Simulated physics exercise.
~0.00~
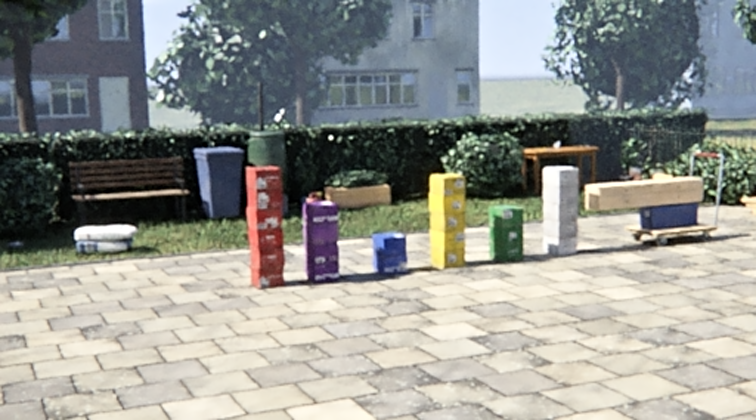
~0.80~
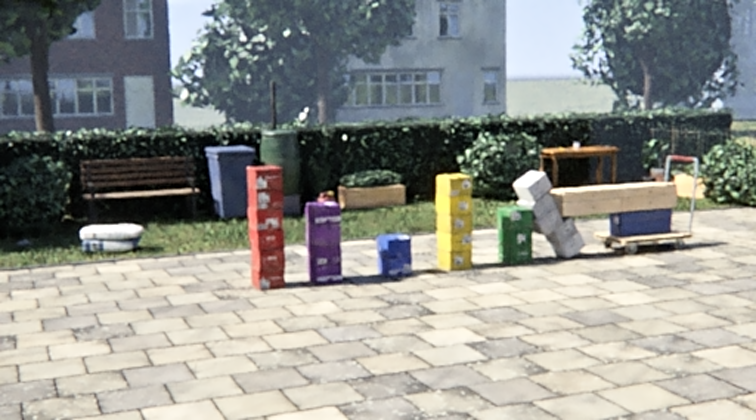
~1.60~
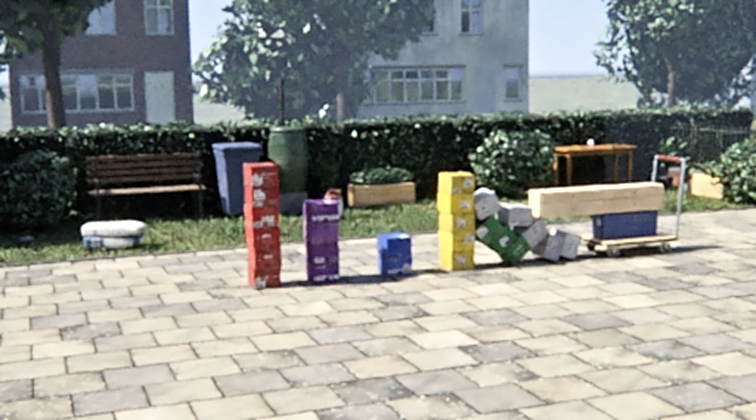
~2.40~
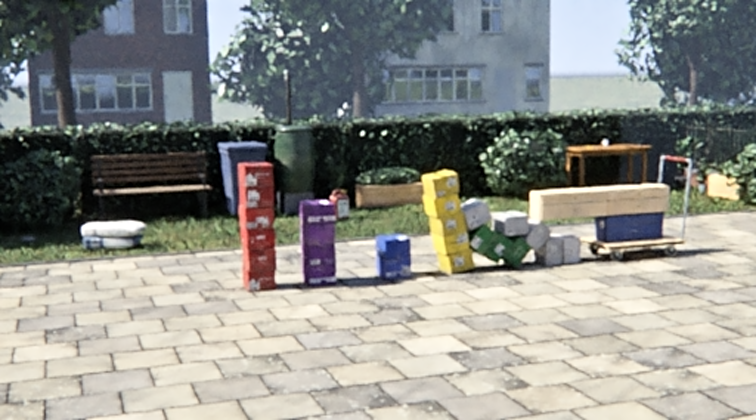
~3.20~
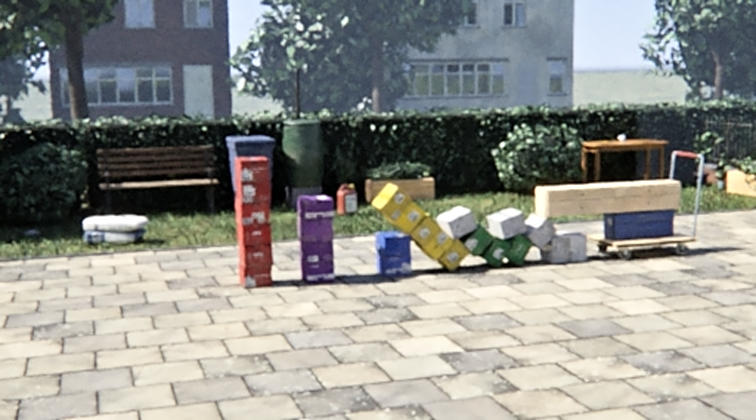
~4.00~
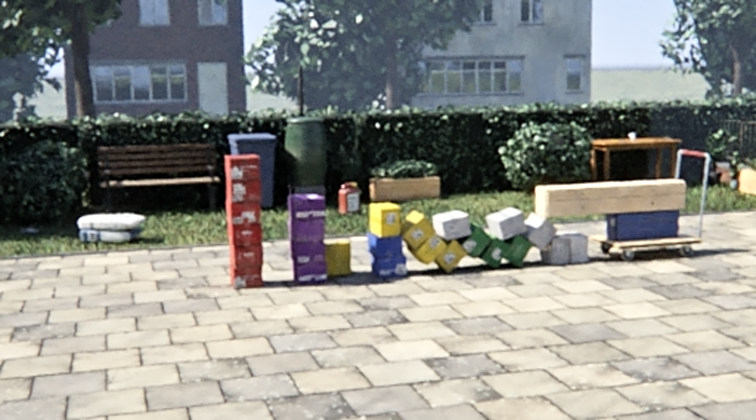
A trolley carrying a long pale beam that juts out ahead rolls left across the paving toward a row of coloured parcel stacks in front of a hedge. The beam strikes the white stack at the right end, which buckles and tumbles left onto the short green one. Green and white parcels slump together against the tall yellow stack, which slowly tilts, then topples left toward the low blue stack. One yellow parcel ends on top of the blue stack and another on the ground beside the purple stack. The blue, purple and red stacks remain standing.
